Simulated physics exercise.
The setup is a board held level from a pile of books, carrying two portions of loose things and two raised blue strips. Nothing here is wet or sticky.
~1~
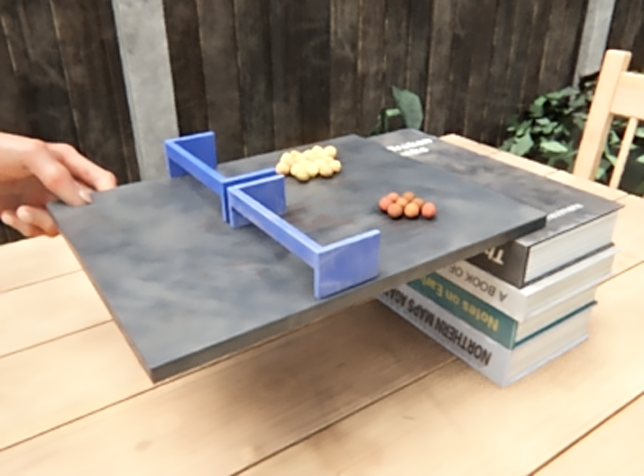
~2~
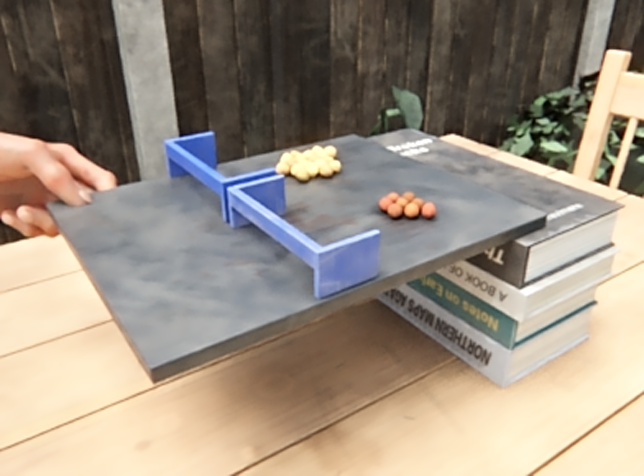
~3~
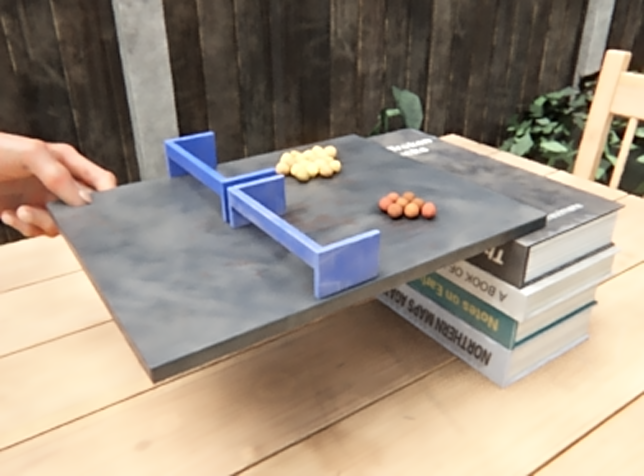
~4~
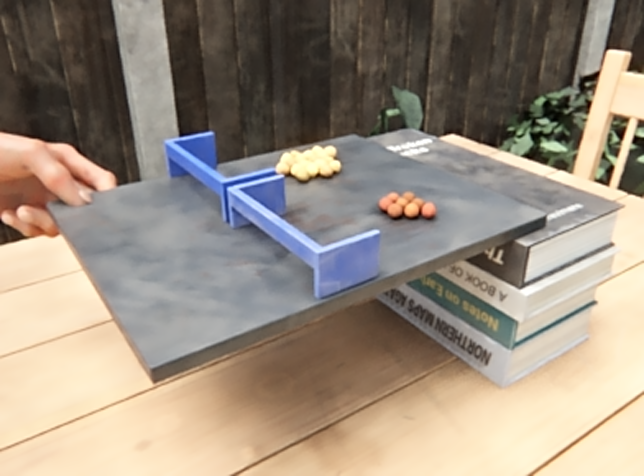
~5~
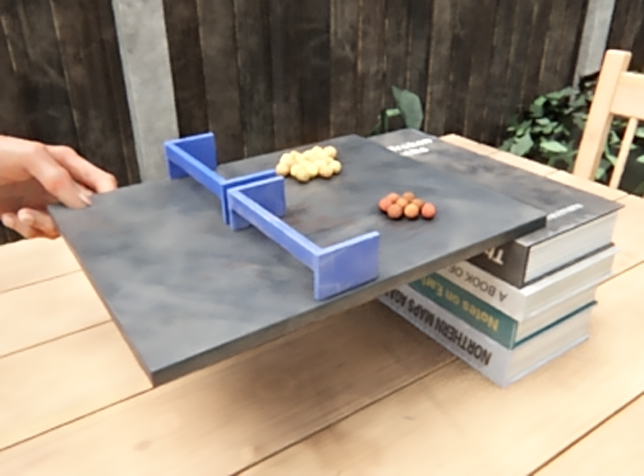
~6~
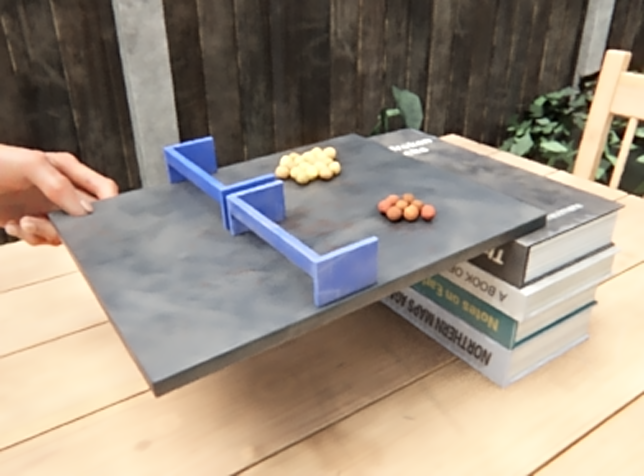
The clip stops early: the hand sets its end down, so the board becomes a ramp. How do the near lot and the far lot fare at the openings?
Near lot result: Squeezes under. Far lot result: Squeezes under.
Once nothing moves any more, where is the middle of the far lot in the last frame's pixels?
Resting centre, last frame: Approx. (43, 401) px.
Then, 0.76 s on from there, board sloping at 17°; near lot where it was; far lot where it was.
Then, 1.43 s on from there, board sloping at 29°; near lot the whole lot past its gate; far lot the whole lot past its gate.
Then, 2.00 s on from there, board resting at 30°; near lot the whole lot past its gate; far lot the whole lot past its gate.
In the end, board resting at 30°; near lot the whole lot past its gate; far lot the whole lot past its gate.
